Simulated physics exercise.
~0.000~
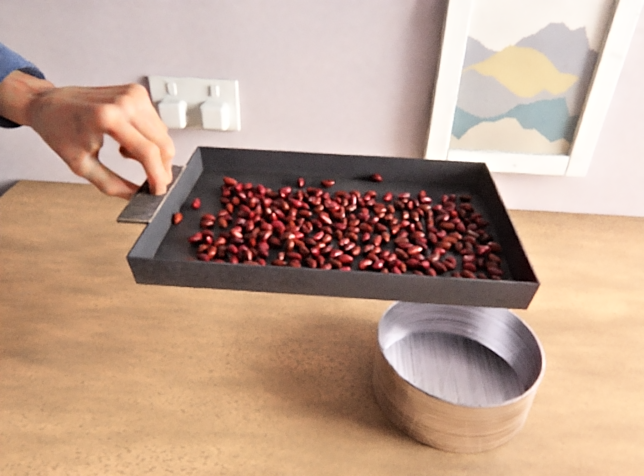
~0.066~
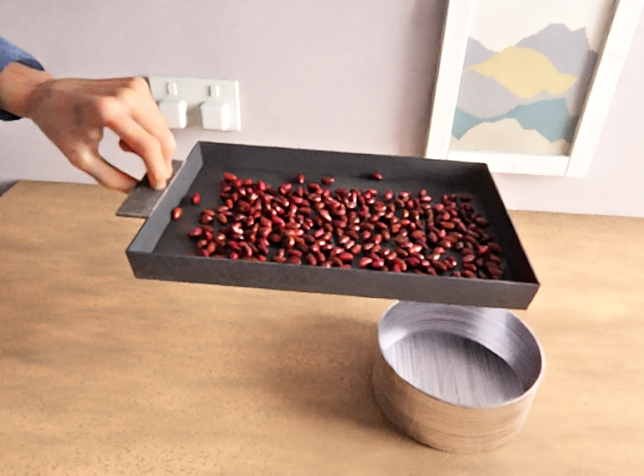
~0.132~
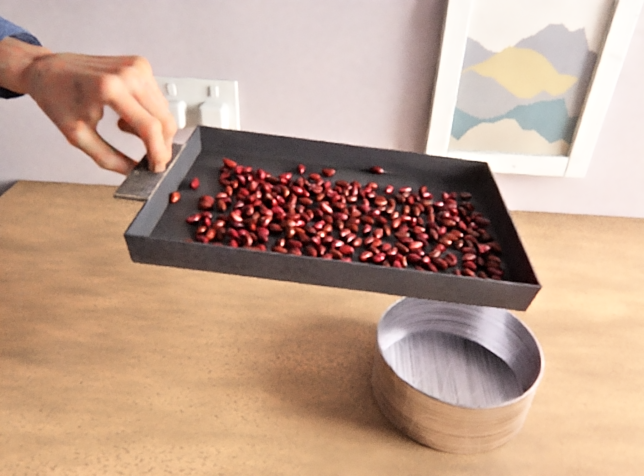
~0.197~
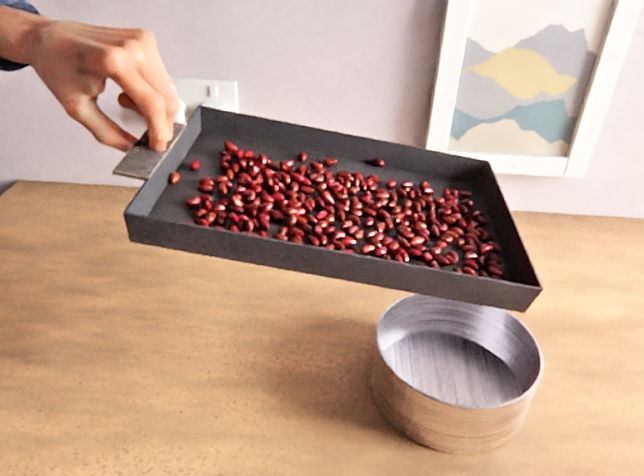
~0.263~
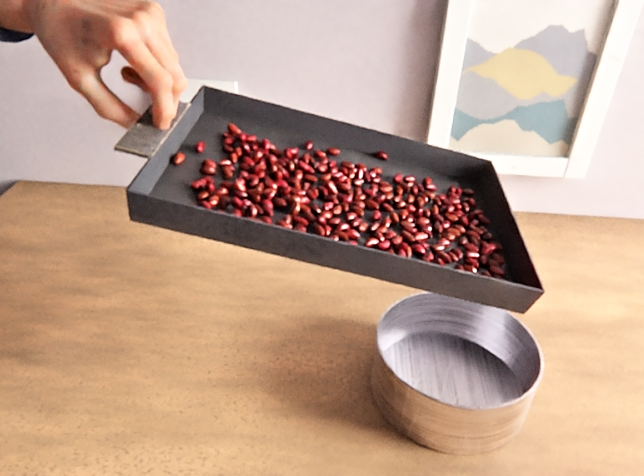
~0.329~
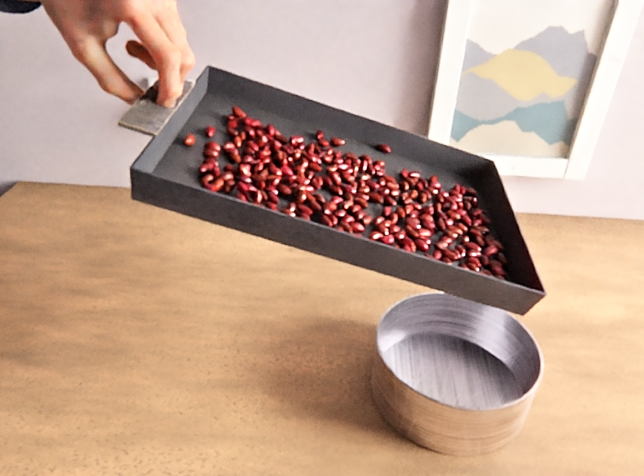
A hand lifts the left end of a dark tray of red beans, tilting it rightward.
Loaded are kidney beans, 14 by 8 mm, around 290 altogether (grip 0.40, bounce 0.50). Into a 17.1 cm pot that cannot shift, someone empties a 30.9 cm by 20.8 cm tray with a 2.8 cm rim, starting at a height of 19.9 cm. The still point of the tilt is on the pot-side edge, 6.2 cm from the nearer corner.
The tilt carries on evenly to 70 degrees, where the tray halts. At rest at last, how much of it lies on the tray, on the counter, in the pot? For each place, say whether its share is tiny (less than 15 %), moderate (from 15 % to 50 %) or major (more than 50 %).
Left on the tray: The main fraction, counter: An intermediate fraction, pot: A minor fraction.
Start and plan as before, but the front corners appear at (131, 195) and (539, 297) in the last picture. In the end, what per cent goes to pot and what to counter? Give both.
The pot gets 5 and the counter 55.
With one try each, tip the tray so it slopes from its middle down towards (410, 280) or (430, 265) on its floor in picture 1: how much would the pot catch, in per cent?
That would be close to 0 per cent and then close to 0 per cent.
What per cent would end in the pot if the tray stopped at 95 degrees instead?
Share in the pot: Around 20 %.
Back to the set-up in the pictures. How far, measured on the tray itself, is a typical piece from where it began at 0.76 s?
Displacement on the tray: Roughly 6 cm.
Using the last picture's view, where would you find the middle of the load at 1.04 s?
Approximately (491, 197) in the last view.
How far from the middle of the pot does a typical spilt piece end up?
About 22 centimetres.
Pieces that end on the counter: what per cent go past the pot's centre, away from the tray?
Around 100 per cent, give or take.
After 0.76 s, tilt 42 degrees; the tray holds 100 %, the pot 0 %.
After 1.04 s, tilt 59 degrees; the tray holds 100 %, the pot 0 %.
After 1.43 s, tilt 70 degrees; the tray holds 75 %, the pot 0 %.
At rest (3.0 s), tray 65 %, counter 35 %, pot 5 %.
